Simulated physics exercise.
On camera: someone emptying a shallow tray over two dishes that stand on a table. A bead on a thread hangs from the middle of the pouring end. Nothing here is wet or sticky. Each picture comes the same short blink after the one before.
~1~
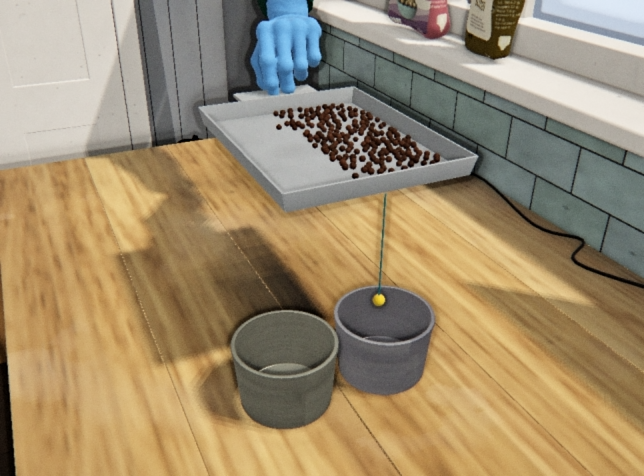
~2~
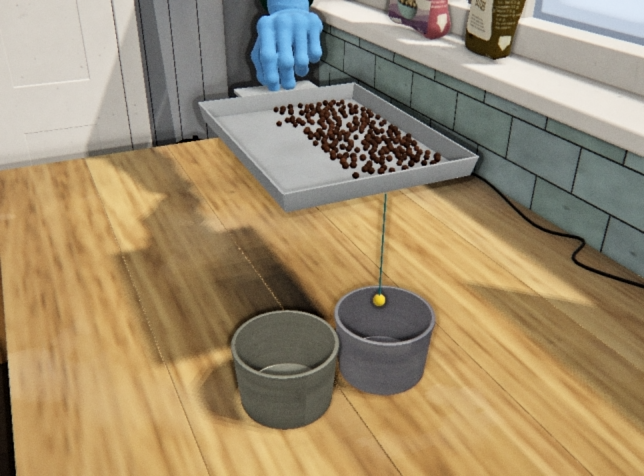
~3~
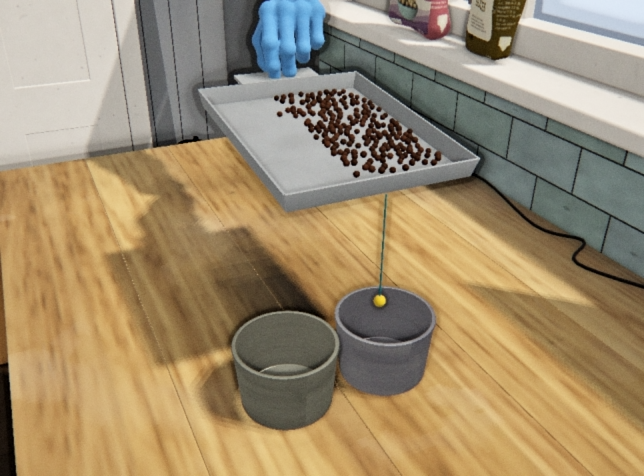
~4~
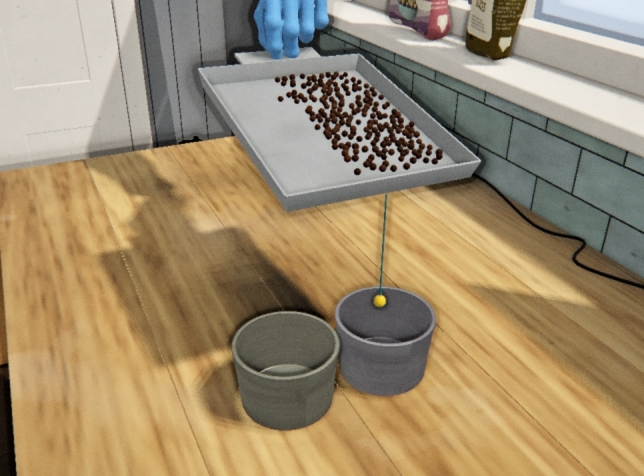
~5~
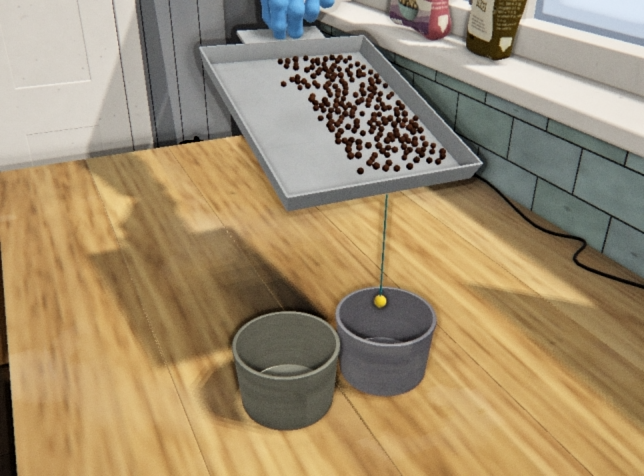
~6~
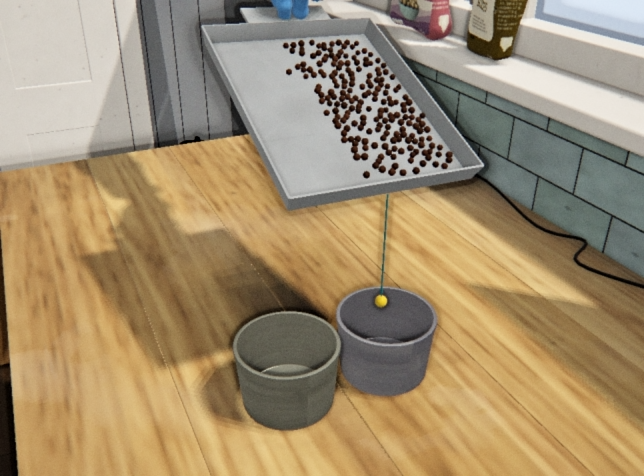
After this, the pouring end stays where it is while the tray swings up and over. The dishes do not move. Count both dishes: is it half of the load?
The two hold less than half of the load.
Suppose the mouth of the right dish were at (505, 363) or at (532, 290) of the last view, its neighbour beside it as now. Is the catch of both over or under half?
In turn: Below a half; most of it.
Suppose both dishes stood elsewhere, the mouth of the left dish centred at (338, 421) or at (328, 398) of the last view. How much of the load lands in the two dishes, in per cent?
In turn 10 and 40 in a hundred.
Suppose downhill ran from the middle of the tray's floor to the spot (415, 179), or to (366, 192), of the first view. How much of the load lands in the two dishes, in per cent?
The first gives 0 %, the second 20 %.
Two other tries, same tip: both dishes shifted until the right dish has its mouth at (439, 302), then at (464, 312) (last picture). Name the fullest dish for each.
At the first place right, at the second the dish on the right.
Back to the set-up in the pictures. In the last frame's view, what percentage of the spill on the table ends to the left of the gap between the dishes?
Some 0 per cent.
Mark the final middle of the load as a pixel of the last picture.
Near (474, 404).
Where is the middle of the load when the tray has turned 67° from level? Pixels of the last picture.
Roughly at (430, 178).
Shortly afterwards, tray tipped steeply; the bulk on the tray; near a quarter in the air.
Next, tray tipped past a quarter turn; near a quarter on the tray; a little in the right dish; near a quarter outside both; near a third in the air.
Some moments later, tray tipped past a quarter turn; a little in the right dish; the bulk outside both.
In the end, tray tipped past a quarter turn; none at all in the left dish; a little in the right dish; the bulk outside both.
